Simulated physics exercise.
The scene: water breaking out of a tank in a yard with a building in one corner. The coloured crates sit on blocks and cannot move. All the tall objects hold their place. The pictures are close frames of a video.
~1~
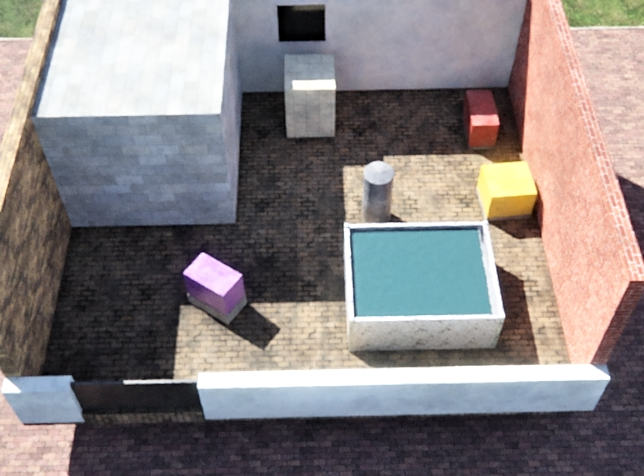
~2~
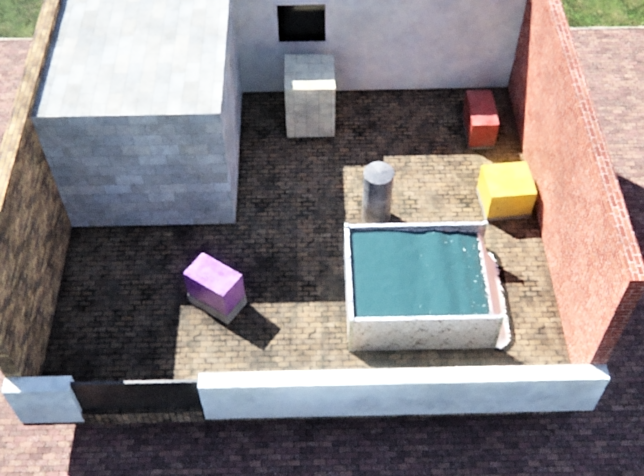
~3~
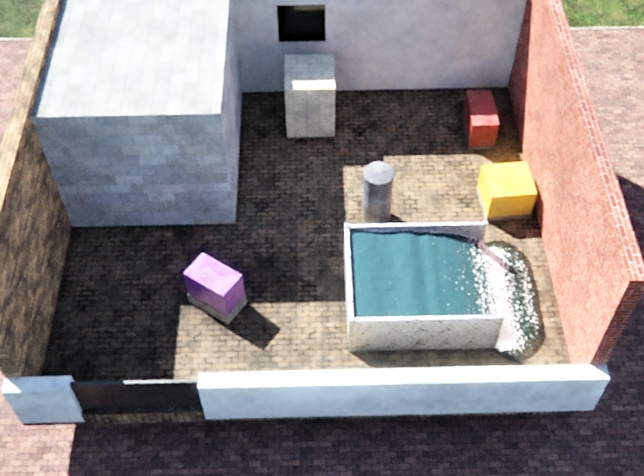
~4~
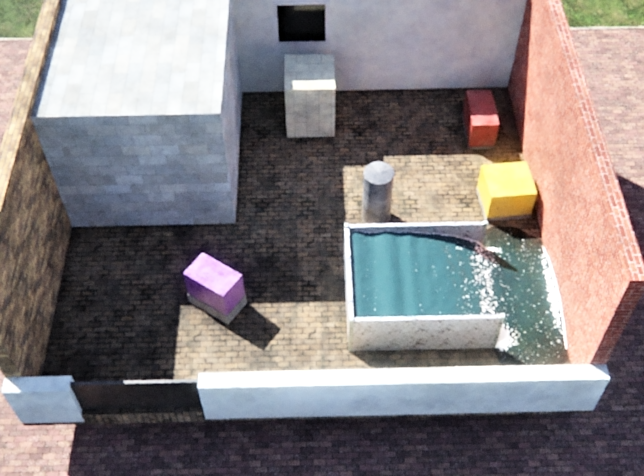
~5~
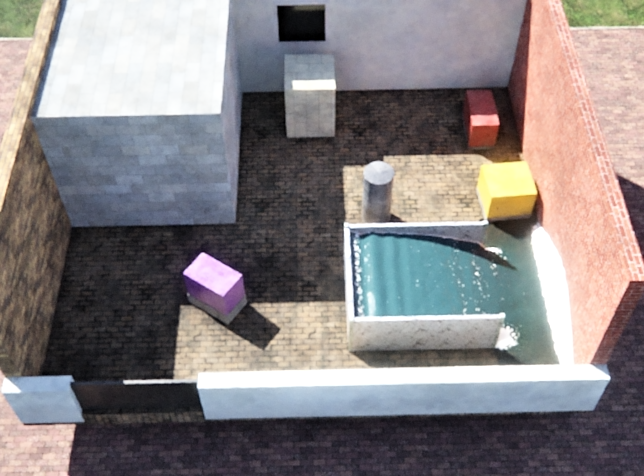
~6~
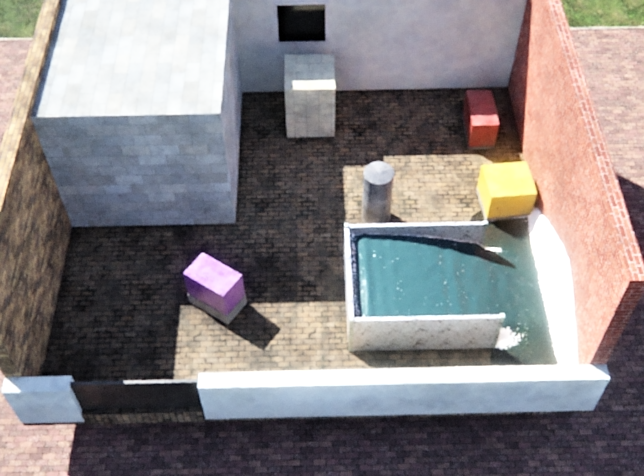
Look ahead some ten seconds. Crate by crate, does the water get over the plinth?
In the end: The yellow crate is wetted; the red crate is wetted; the purple crate escapes dry.
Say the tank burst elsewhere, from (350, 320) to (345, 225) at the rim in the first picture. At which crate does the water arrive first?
I say the one in purple.
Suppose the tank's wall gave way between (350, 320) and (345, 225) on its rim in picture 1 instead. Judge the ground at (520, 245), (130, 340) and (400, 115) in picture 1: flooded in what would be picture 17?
In turn: Not flooded, flooded, dry.
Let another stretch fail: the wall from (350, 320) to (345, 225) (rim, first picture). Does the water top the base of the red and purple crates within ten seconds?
In short: The red one is soaked, the purple one ends up wet.
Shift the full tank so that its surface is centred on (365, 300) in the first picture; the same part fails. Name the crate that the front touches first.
The crate marked yellow.
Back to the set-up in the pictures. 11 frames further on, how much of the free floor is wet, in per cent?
About 25 per cent.
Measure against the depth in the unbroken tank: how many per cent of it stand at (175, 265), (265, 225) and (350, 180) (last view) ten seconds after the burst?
In that order: 8, 8 and 10 per cent.
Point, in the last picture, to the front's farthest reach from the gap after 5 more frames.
Near (510, 125).
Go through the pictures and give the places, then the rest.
The first picture shows still water in the open tank at (421, 272).
In the second picture, the front is at a hidden place, out from the gap at (486, 288).
In the third picture, water pours out at (486, 290) and has run to (509, 249).
In the fourth picture, water pours out at (485, 292) and has run to (541, 245).
In the fifth picture, the front is at (536, 223), out from the gap at (485, 292).
In the sixth picture, the front is at a hidden place, out from the gap at (485, 292).
A moment on, water covers 15 % of the floor; the yellow crate water round its plinth, the red crate water round its plinth, the purple crate not reached.
Next, water covers 25 % of the floor; the yellow crate water round its plinth, the red crate water round its plinth, the purple crate not reached.
Then, water covers 75 % of the floor; the yellow crate water round its plinth, the red crate water round its plinth, the purple crate water round its plinth.
Later, water covers 90 % of the floor; the yellow crate water round its plinth, the red crate water round its plinth, the purple crate water round its plinth.
In the end, water covers 100 % of the floor; the yellow crate was topped, the red crate was topped, the purple crate stayed above the water.
